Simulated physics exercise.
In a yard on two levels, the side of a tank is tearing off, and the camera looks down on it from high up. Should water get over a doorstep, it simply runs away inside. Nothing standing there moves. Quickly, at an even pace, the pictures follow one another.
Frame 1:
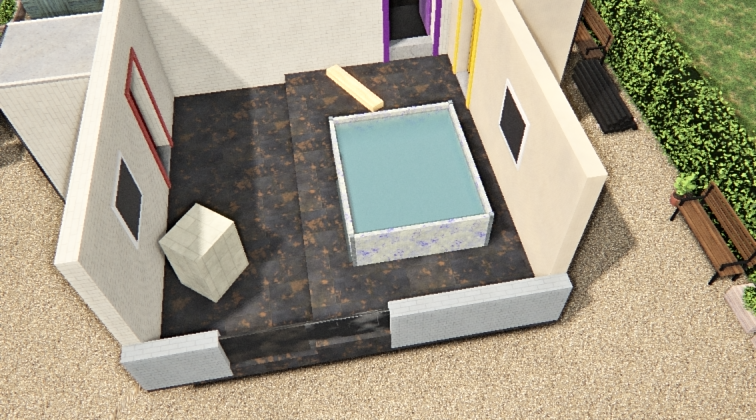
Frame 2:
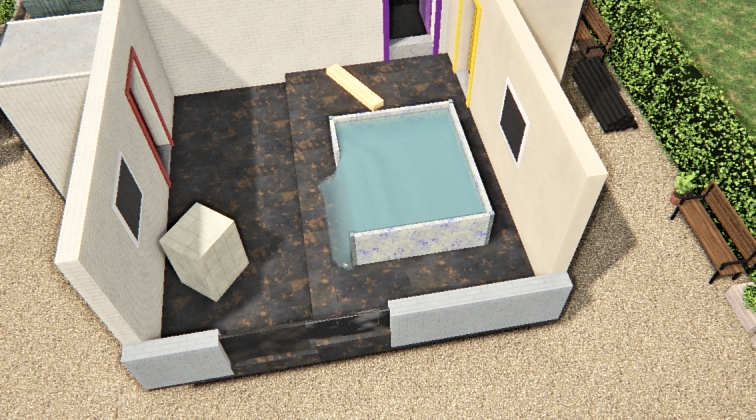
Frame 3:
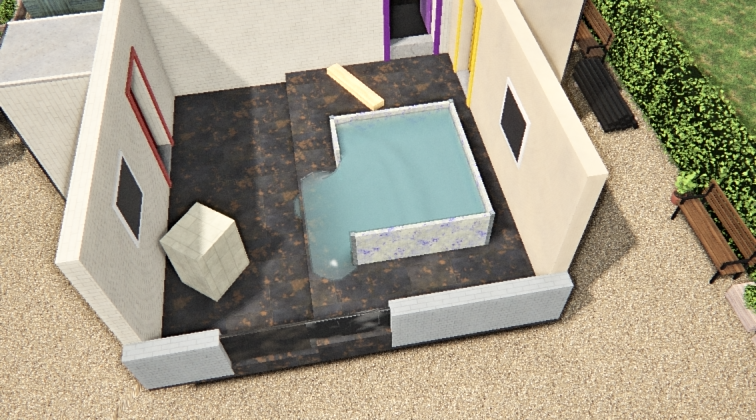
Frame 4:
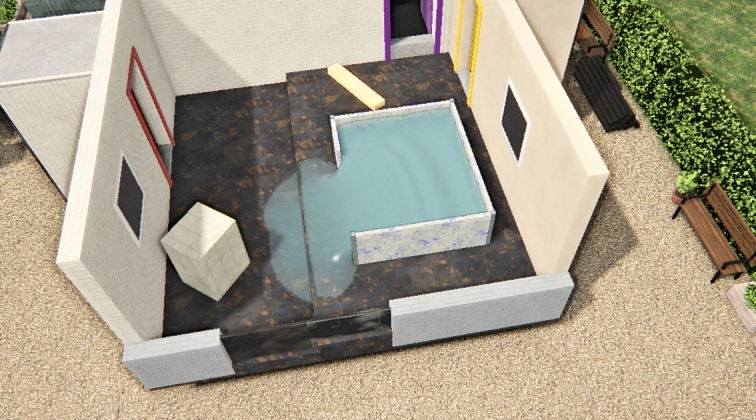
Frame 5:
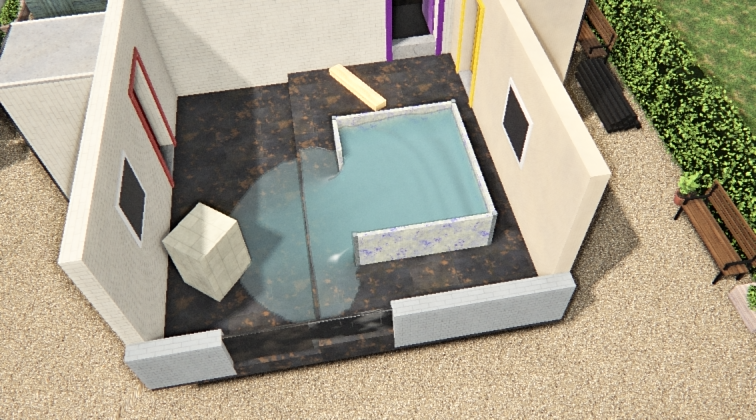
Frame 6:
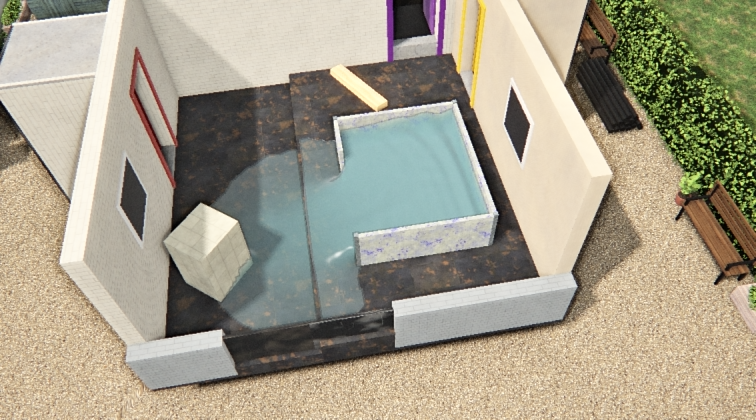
Water pouring through the open left side of a raised tank, spreading across a dark walled floor and around a pale block.
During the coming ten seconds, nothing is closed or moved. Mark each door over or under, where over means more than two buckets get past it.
Red door - over; yellow door - under; purple door - under.
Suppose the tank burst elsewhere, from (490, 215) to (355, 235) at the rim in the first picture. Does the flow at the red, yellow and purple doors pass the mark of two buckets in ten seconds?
One by one: Red door ends up above; yellow door ends up above; purple door ends up below.
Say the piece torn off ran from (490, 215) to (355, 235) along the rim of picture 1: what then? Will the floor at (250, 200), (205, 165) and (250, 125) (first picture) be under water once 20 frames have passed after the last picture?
First soaked, second soaked, third unwetted.
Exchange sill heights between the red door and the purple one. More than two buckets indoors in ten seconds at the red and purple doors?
Red door: Under the mark; purple door: Under the mark.
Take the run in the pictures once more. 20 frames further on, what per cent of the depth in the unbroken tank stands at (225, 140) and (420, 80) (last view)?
First near 10, then near 0 per cent.
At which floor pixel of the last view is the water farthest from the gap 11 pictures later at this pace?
The flood front should get to about (179, 102).
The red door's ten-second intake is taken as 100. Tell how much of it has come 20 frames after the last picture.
Roughly 25 percent.
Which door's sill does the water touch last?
It has to be the one in yellow.
A moment on, water covers 35 % of the floor; the red door wet at the sill, nothing in, the yellow door not reached, the purple door not reached.
Next, water covers 40 % of the floor; the red door under two buckets in, the yellow door not reached, the purple door not reached.
Then, water covers 50 % of the floor; the red door over two buckets in, the yellow door not reached, the purple door not reached.
Later, water covers 65 % of the floor; the red door far over two buckets in, the yellow door not reached, the purple door not reached.
In the end, water covers 70 % of the floor; the red door far over two buckets in, the yellow door wet at the sill, nothing in, the purple door wet at the sill, nothing in.
